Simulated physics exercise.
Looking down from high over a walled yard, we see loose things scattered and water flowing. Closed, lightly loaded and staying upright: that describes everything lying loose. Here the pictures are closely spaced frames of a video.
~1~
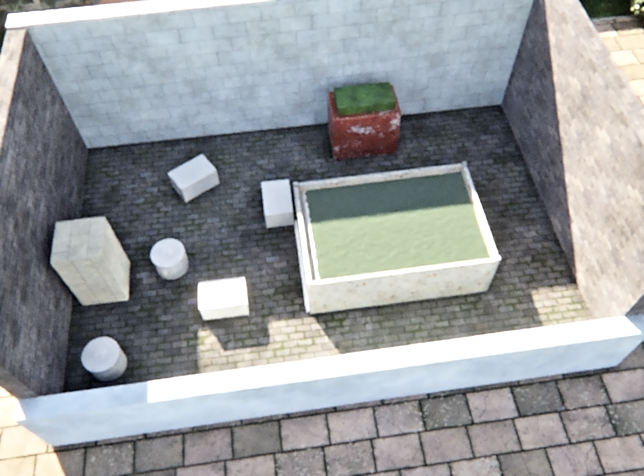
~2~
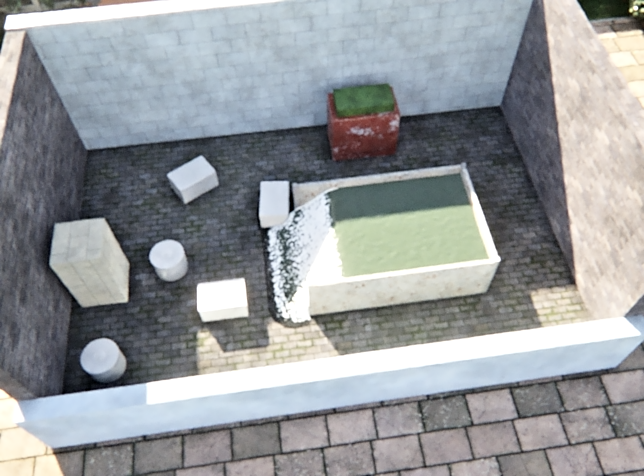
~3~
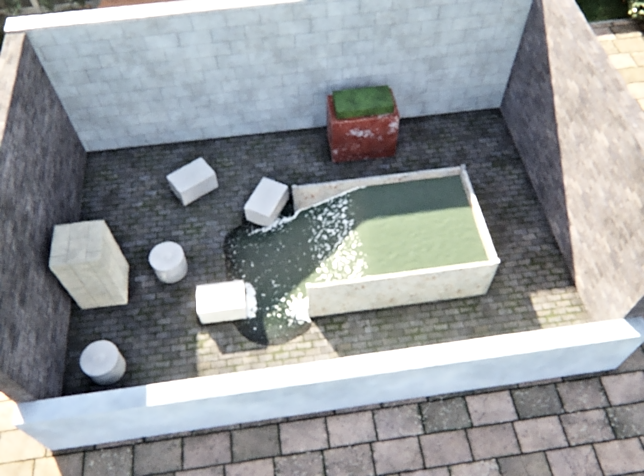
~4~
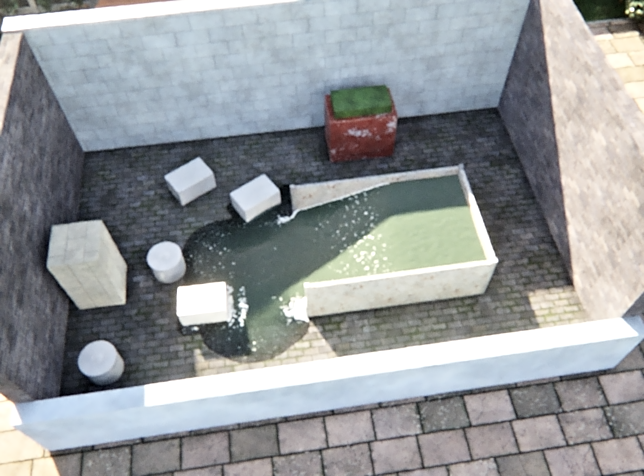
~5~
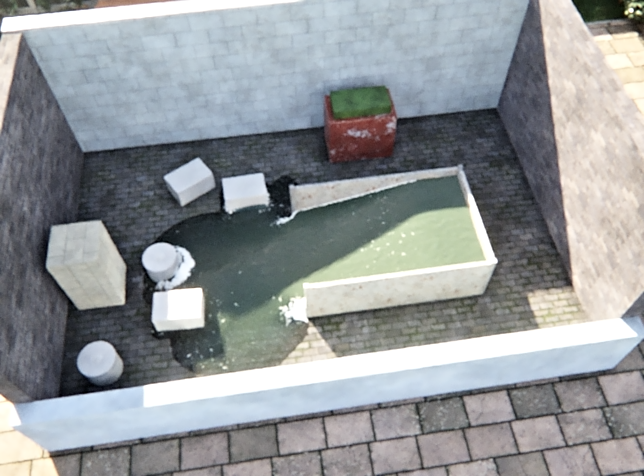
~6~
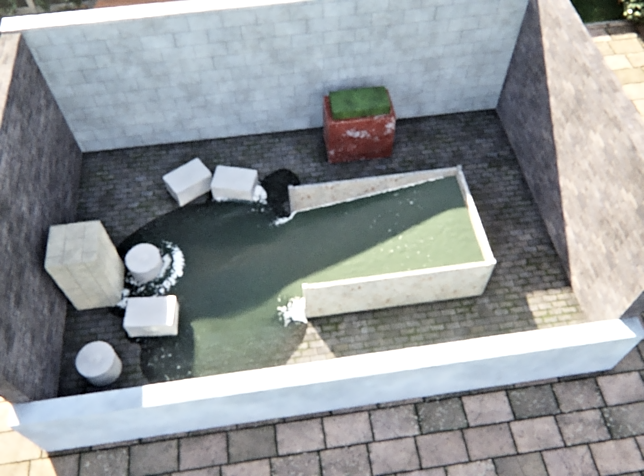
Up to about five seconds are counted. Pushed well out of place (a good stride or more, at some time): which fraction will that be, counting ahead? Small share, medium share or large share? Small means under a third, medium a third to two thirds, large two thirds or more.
A large share.
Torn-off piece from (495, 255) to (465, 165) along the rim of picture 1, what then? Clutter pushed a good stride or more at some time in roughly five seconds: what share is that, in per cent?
I make it 40 per cent.
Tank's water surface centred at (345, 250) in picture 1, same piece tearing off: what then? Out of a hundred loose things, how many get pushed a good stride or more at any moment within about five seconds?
Around 80 %.
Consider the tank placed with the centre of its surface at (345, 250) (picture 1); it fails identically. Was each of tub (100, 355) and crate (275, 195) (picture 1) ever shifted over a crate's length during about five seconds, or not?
Made the full stretch, then stopped short.
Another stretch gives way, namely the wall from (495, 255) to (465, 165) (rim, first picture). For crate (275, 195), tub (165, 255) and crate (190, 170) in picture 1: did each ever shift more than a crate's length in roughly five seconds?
Object by object: Covered the distance, short of it, short of it.
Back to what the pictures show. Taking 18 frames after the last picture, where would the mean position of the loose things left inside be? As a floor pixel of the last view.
Average floor point: Approx. (166, 230).
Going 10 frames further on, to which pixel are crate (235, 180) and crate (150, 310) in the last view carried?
Look for them close to (222, 144) and (78, 313).
A moment on, 2 of 5 are well off their spots; 0 afloat.
Next, 4 of 5 are well off their spots; 4 afloat.
Later, 3 of 5 are well off their spots; 4 afloat.
In the end, 5 of 5 are well off their spots, and 5 have been at some point; 5 afloat.
